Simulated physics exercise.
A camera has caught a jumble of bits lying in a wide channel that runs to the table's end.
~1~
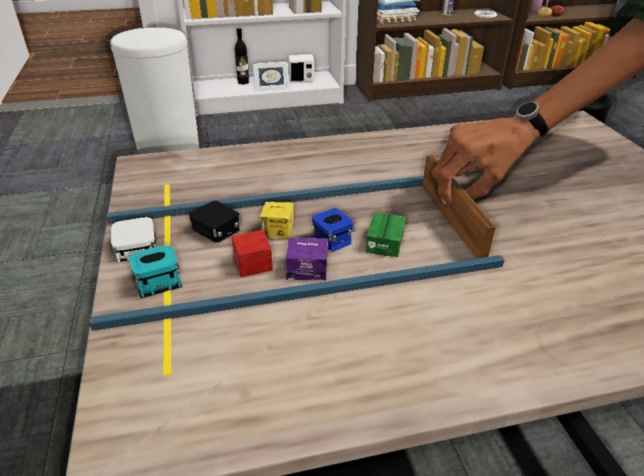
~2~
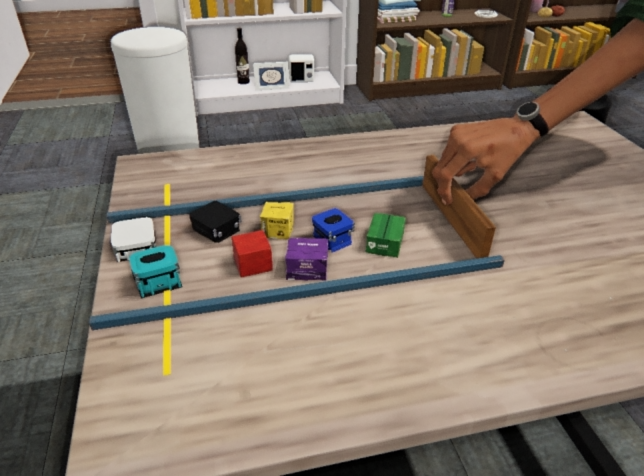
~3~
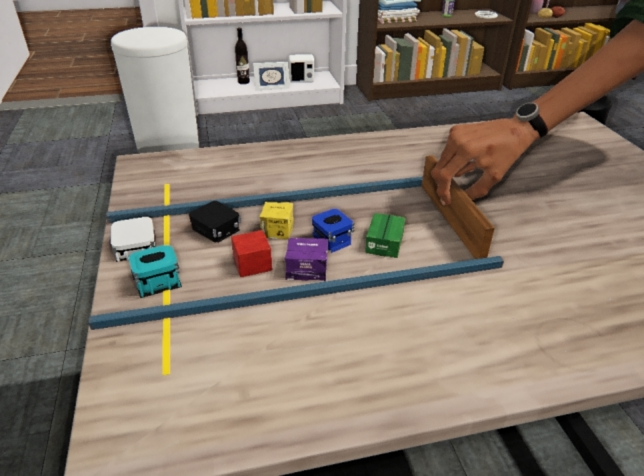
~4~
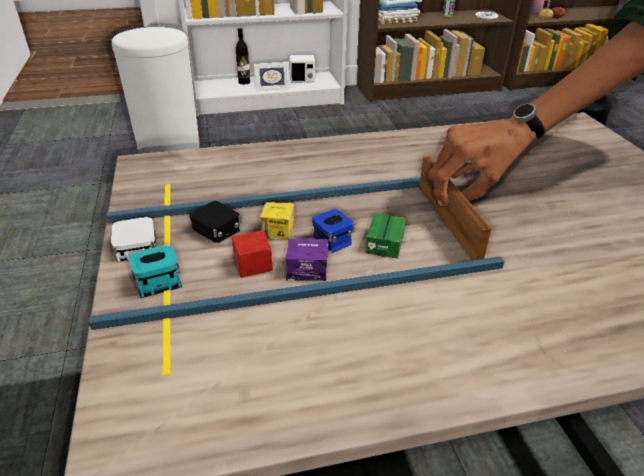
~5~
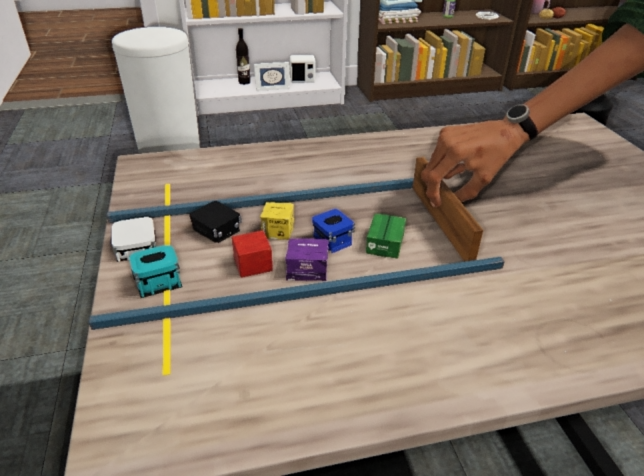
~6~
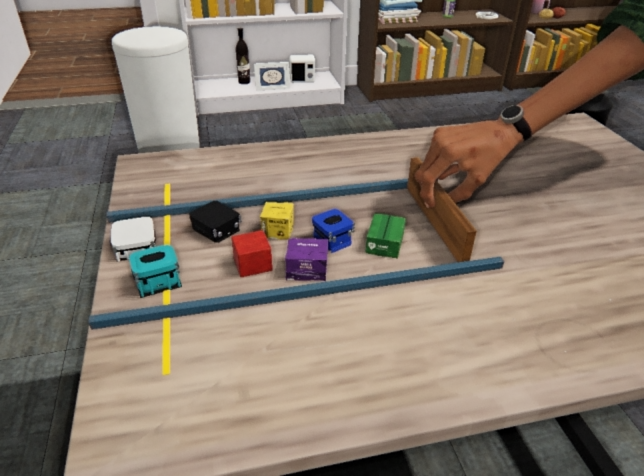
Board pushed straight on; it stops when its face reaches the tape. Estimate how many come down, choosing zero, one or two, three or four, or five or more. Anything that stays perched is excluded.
A lone one or pair goes over.
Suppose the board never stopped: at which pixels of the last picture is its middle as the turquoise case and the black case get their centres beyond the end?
The turquoise case gives roughly (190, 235), the black case roughly (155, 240).
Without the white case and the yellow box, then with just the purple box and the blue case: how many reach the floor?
1 in the first case, 2 in the second.
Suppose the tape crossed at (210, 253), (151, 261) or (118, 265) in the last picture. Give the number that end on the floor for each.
In order, 0, 4 and 5.
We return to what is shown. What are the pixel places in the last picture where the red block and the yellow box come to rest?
The red block stops around (112, 264); the yellow box around (147, 227).
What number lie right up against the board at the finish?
That would be 3 of them.
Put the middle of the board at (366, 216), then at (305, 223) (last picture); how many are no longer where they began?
It comes to 2 for the first spot, 6 for the other.
Early on, none off yet; white case at rest near (134, 239); turquoise case at rest near (156, 270); black case at rest near (216, 223).
A while later, none off yet; white case at rest near (134, 239); turquoise case at rest near (156, 270); black case travelled a little near (195, 219).
Finally, the number that fall off is one or two; lost, turquoise case and white case.
